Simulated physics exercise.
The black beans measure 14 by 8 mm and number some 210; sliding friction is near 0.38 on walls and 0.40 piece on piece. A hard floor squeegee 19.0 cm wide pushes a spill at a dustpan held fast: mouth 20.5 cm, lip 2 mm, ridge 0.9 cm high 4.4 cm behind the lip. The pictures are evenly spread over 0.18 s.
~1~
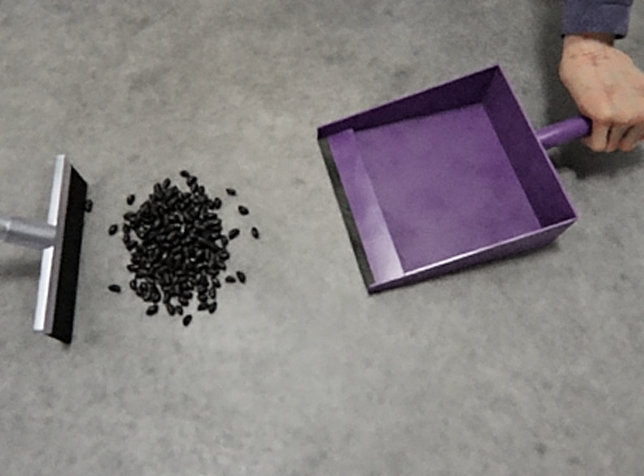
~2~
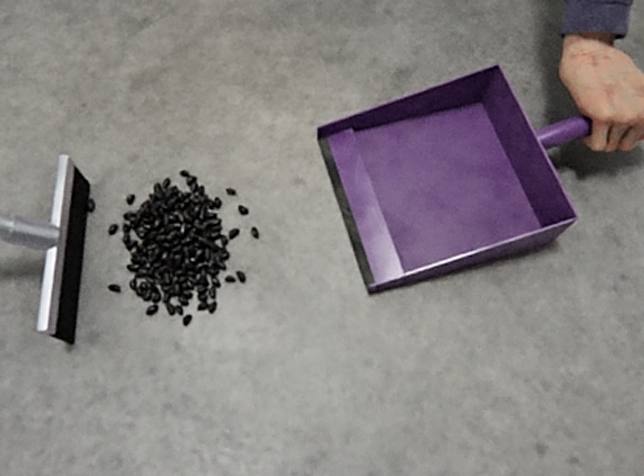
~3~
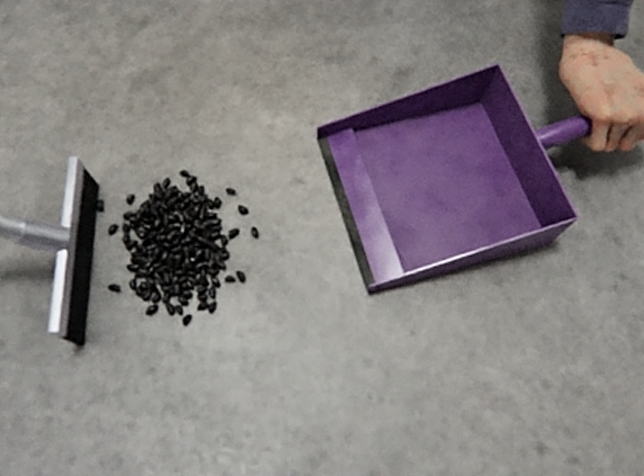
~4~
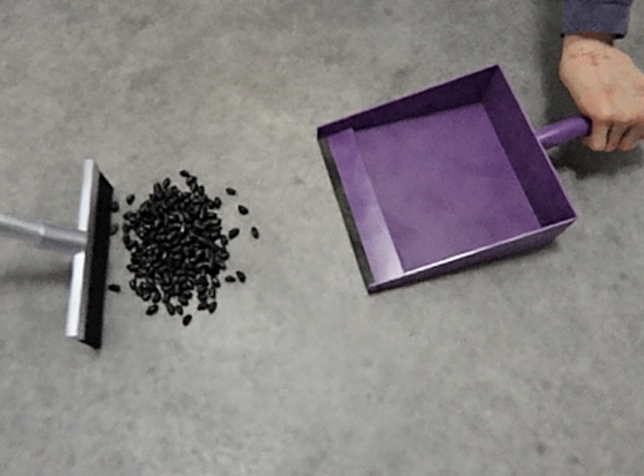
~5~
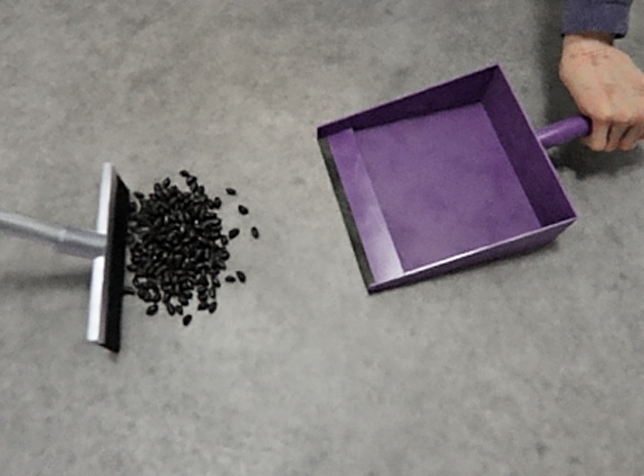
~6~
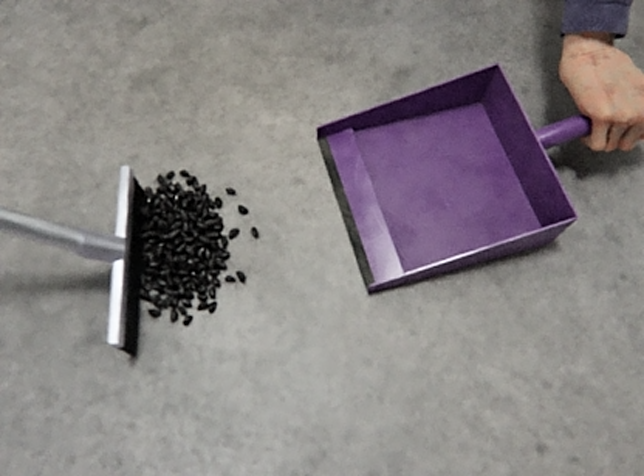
On a grey floor, a squeegee slides right and presses into a pile of black beans.
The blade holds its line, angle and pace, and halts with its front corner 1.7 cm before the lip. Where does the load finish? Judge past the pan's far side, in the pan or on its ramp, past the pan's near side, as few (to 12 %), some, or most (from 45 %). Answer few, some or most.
Far side: Few, pan: Some, near side: Some.
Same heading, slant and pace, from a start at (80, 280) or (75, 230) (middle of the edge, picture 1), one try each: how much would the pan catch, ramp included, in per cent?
About 15 and 30 per cent.
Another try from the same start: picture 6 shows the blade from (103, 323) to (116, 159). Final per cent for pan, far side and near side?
Pan 30, far 5, near 10.
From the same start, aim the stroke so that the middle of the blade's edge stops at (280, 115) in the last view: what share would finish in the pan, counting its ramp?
Some 0 per cent.
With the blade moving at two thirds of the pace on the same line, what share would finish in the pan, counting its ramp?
In that case some 20 per cent.
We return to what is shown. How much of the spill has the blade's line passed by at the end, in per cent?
About 25 per cent.
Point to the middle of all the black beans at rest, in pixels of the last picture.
Near (353, 261).
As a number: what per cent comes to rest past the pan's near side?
Roughly 30 per cent.
Then, 0.21 s after the last picture, middle of the blade 13 cm from the lip; 0 % over the lip, far side 0 %, near side 10 %.
Then, 0.35 s after the last picture, middle of the blade 7 cm from the lip; 0 % over the lip, far side 0 %, near side 25 %.
Then, 0.61 s after the last picture, middle of the blade 4 cm from the lip; 25 % over the lip, far side 0 %, near side 30 %.
In the end, far side 0 %, pan 25 %, near side 30 %, in front of the lip or behind the blade 45 %.
